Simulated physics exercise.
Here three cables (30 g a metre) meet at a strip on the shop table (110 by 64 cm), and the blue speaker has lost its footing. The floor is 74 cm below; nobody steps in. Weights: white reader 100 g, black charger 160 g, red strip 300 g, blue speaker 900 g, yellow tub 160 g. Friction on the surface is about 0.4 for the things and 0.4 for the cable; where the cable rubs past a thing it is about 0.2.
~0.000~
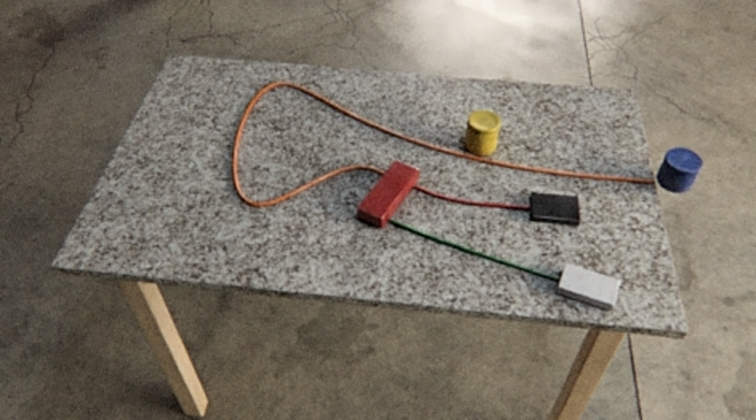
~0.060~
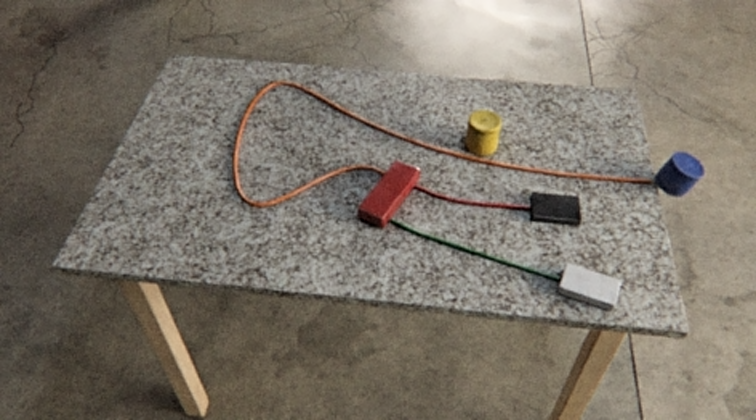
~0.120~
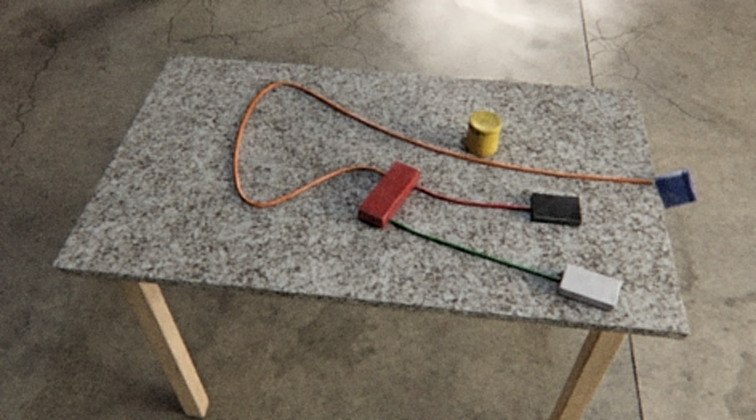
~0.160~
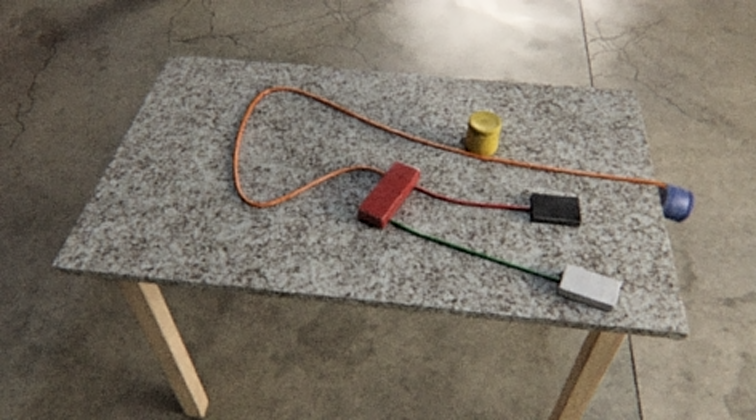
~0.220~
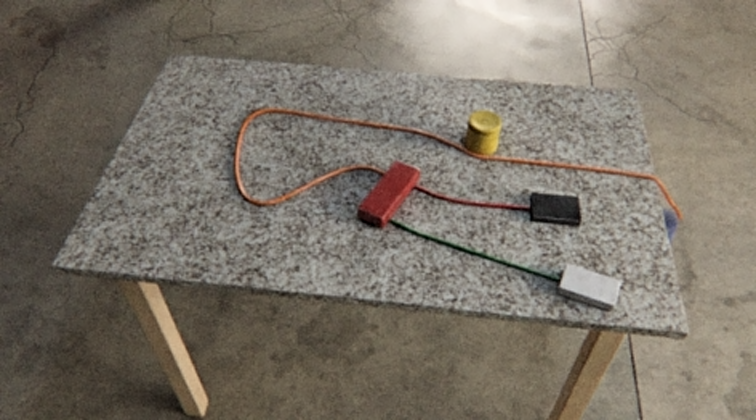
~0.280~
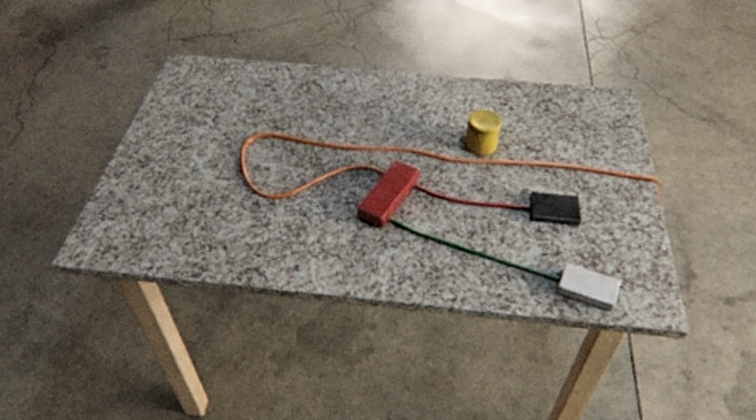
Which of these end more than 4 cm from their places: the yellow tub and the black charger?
Result: Yellow tub stays put, black charger stays put.
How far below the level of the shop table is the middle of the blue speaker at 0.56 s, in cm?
About 70 cm.
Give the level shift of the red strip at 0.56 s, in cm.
Some 0 cm.
After 0.6 s, the strip's end of the orange cable at (389, 175); blue speaker over the edge.
After 0.8 s, the strip's end of the orange cable at (412, 178); red strip 2 cm off its start, blue speaker over the edge.
After 1.1 s, the strip's end of the orange cable at (412, 178); red strip 2 cm off its start at (402, 189), blue speaker over the edge.
After 1.4 s, the strip's end of the orange cable at (412, 178); red strip 2 cm off its start, blue speaker over the edge.
After 2.6 s, the strip's end of the orange cable at (412, 178); yellow tub 0 cm off its start at (485, 120), black charger 0 cm off its start at (556, 206), red strip 2 cm off its start at (402, 189), blue speaker over the edge.
